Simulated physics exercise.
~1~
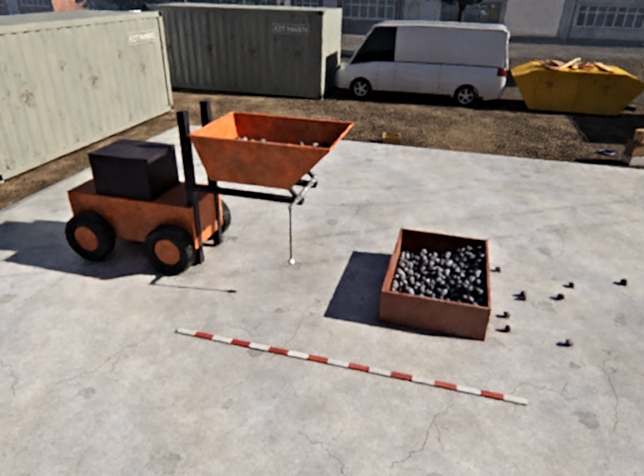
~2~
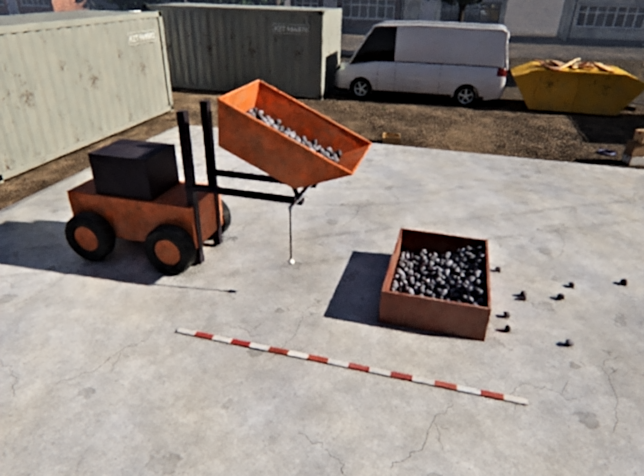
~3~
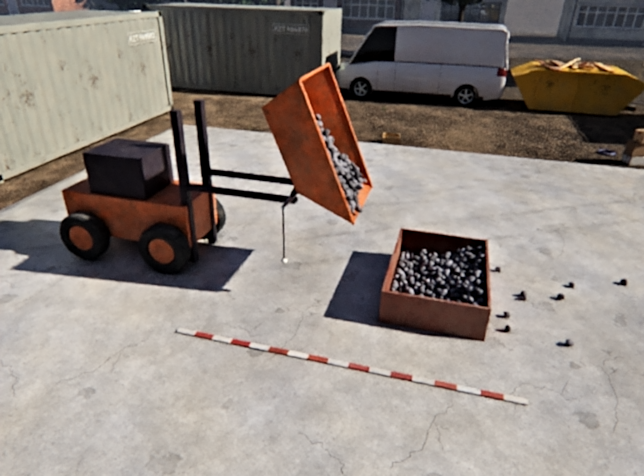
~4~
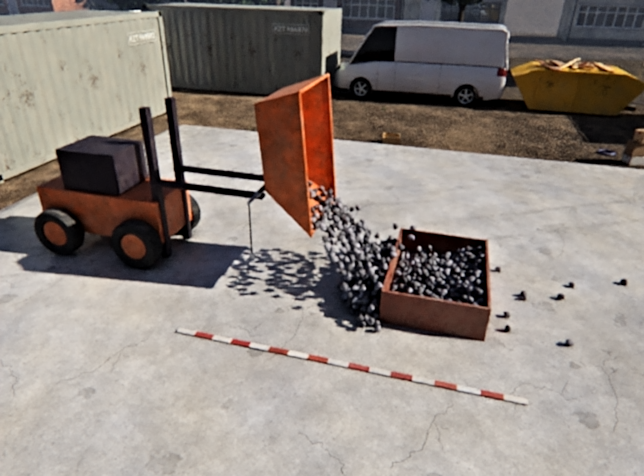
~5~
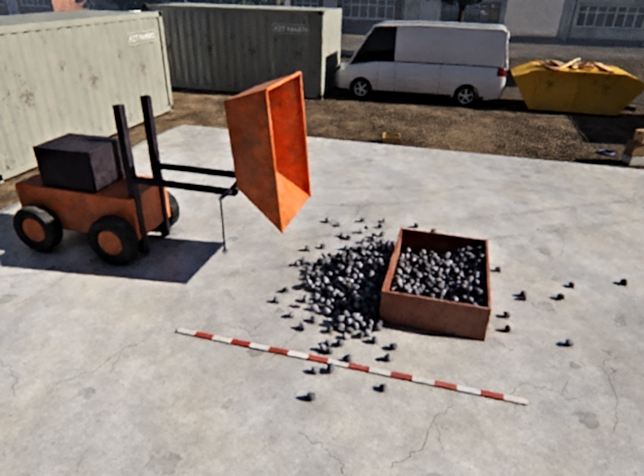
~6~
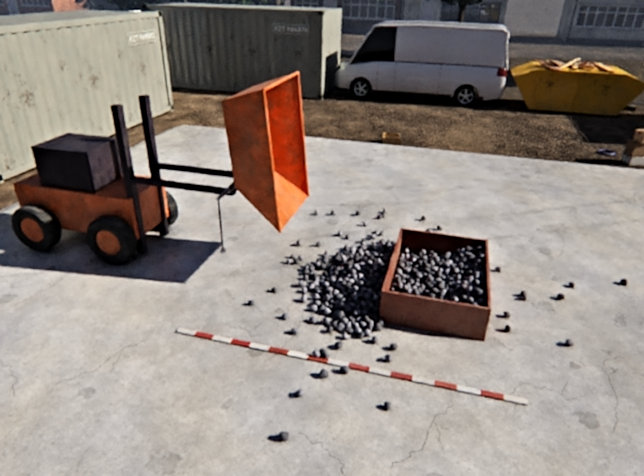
In the video, an orange forklift on a concrete yard tips its raised skip of dark stones steeply forward while rolling back to the left, and most of the load falls short of an already filled bin, ending heaped against its left side with strays scattered around.
